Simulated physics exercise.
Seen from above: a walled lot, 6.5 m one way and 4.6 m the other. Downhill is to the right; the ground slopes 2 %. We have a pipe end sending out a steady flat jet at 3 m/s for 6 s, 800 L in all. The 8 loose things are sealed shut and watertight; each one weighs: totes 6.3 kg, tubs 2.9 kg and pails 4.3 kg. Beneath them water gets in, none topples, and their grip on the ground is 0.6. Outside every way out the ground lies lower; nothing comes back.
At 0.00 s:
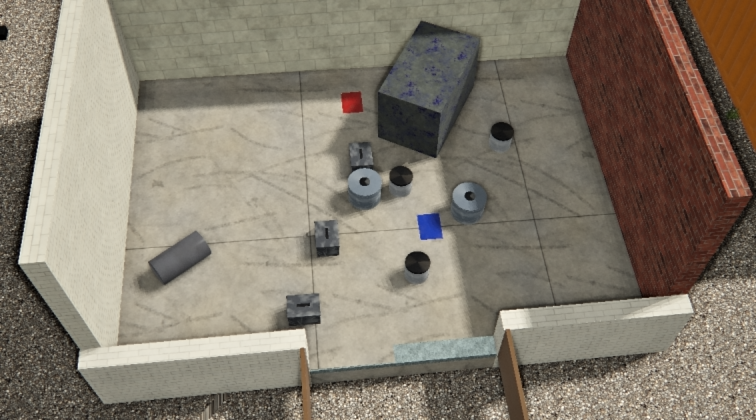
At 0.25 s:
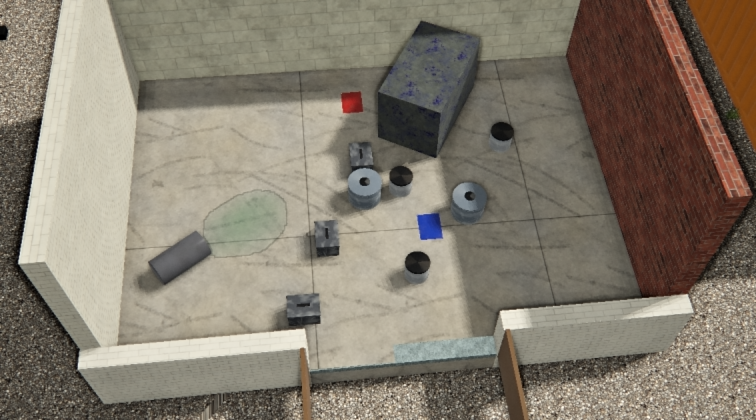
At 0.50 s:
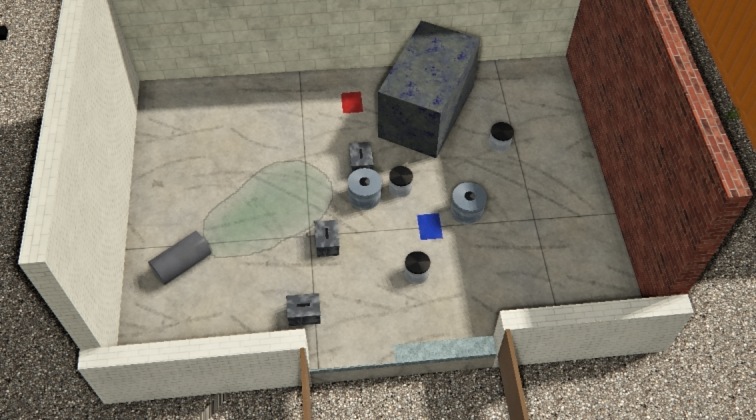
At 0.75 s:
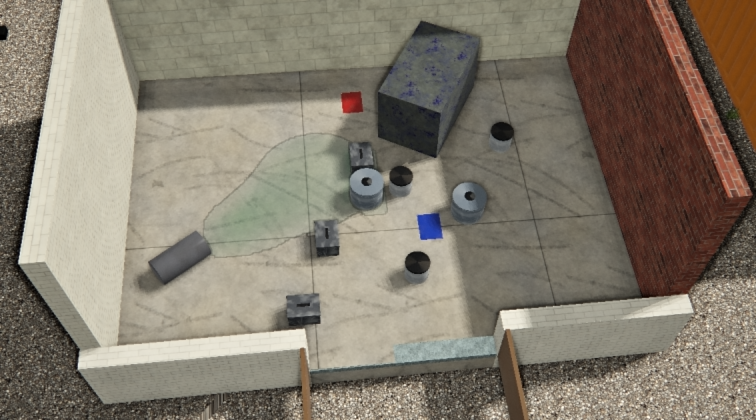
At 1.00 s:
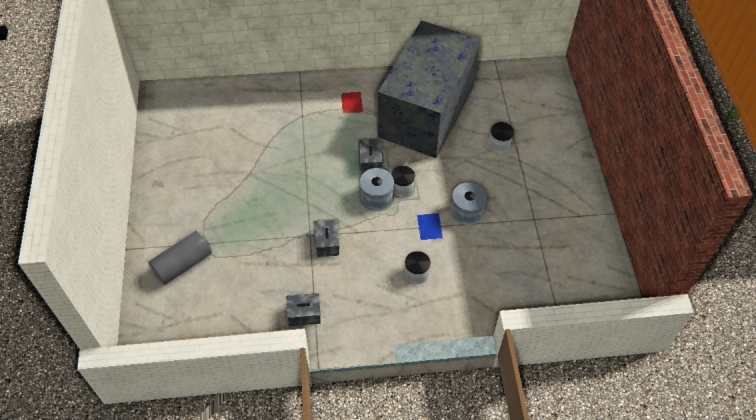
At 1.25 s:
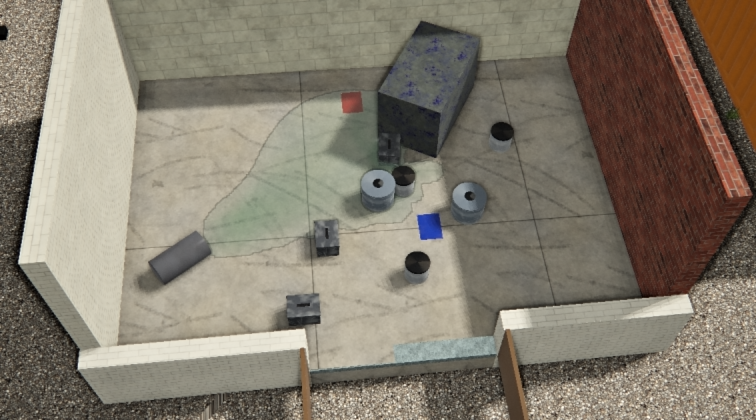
In this clip, a sheet of water spreads from a gray pipe across the floor of a walled lot, reaching a cluster of objects and the red patch, while a blocky container and a round tub shift slightly right.
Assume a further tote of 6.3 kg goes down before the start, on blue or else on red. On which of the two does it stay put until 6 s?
On blue.
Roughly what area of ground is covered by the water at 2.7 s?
Around 10.5 m2 of it.
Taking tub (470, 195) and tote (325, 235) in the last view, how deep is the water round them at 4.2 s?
I'd put it at 1 cm and 0 cm respectively.
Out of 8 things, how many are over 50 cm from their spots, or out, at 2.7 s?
By my tally, 3.
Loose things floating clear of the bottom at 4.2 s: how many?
It comes to 0 of them.
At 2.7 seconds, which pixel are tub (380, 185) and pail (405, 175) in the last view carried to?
Near (426, 210) and (451, 186).
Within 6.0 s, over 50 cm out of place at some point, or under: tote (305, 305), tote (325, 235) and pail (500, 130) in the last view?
Going one by one: Stays closer, stays closer, stays closer.
After 1.8 s on blue it would be 0 cm off in 1 cm of water; on red it would be 32 cm off in 4 cm of water.
After 2.7 s on blue it would be 1 cm off in 2 cm of water; on red it would be 63 cm off in 12 cm of water.
After 4.2 s on blue it would be 1 cm off in 2 cm of water; on red it would be 65 cm off in 16 cm of water.
After 6.0 s on blue it would be 1 cm off in 2 cm of water; on red it would be 50 cm off in 16 cm of water.
